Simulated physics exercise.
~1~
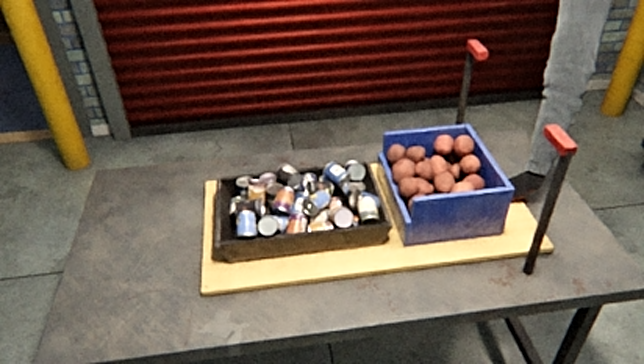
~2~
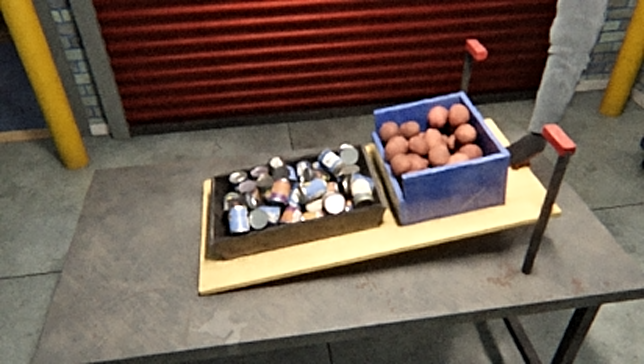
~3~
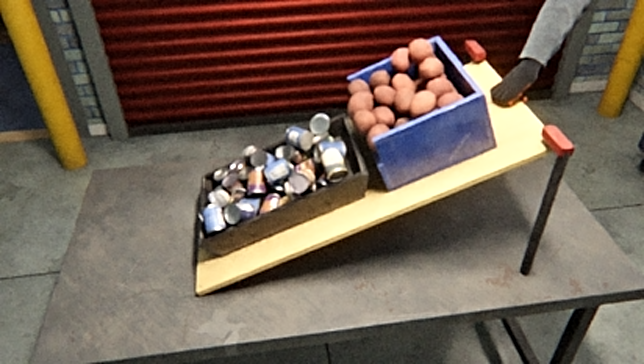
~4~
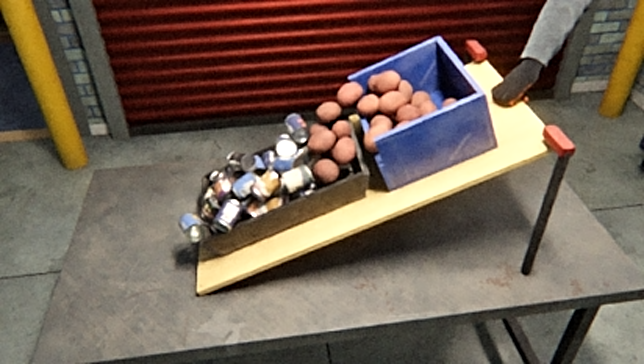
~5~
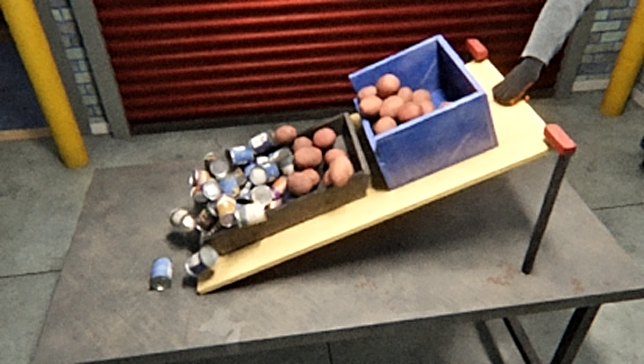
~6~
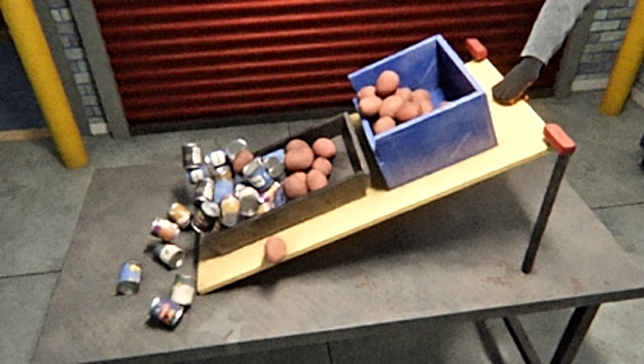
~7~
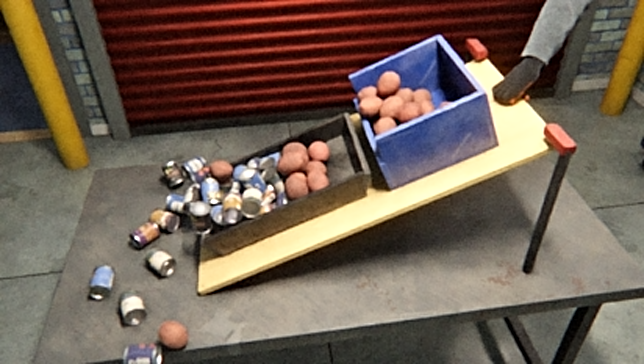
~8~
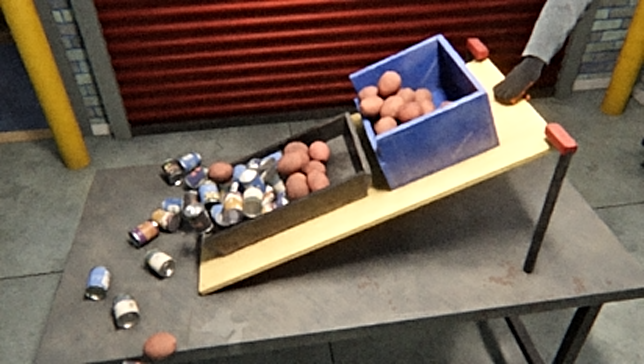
A gloved hand at the right grips the end of a pale board on a grey table, seen from above before a red roller shutter with yellow posts. On the board sit a black tote of small tins at left and a blue tote of reddish potatoes at right. The hand lifts the right end until the board slants steeply against two red-topped stops. Potatoes spill from the blue tote into the black one, and tins tumble off its left end. Tins and a potato roll down the table, leaving both totes tilted and partly full.
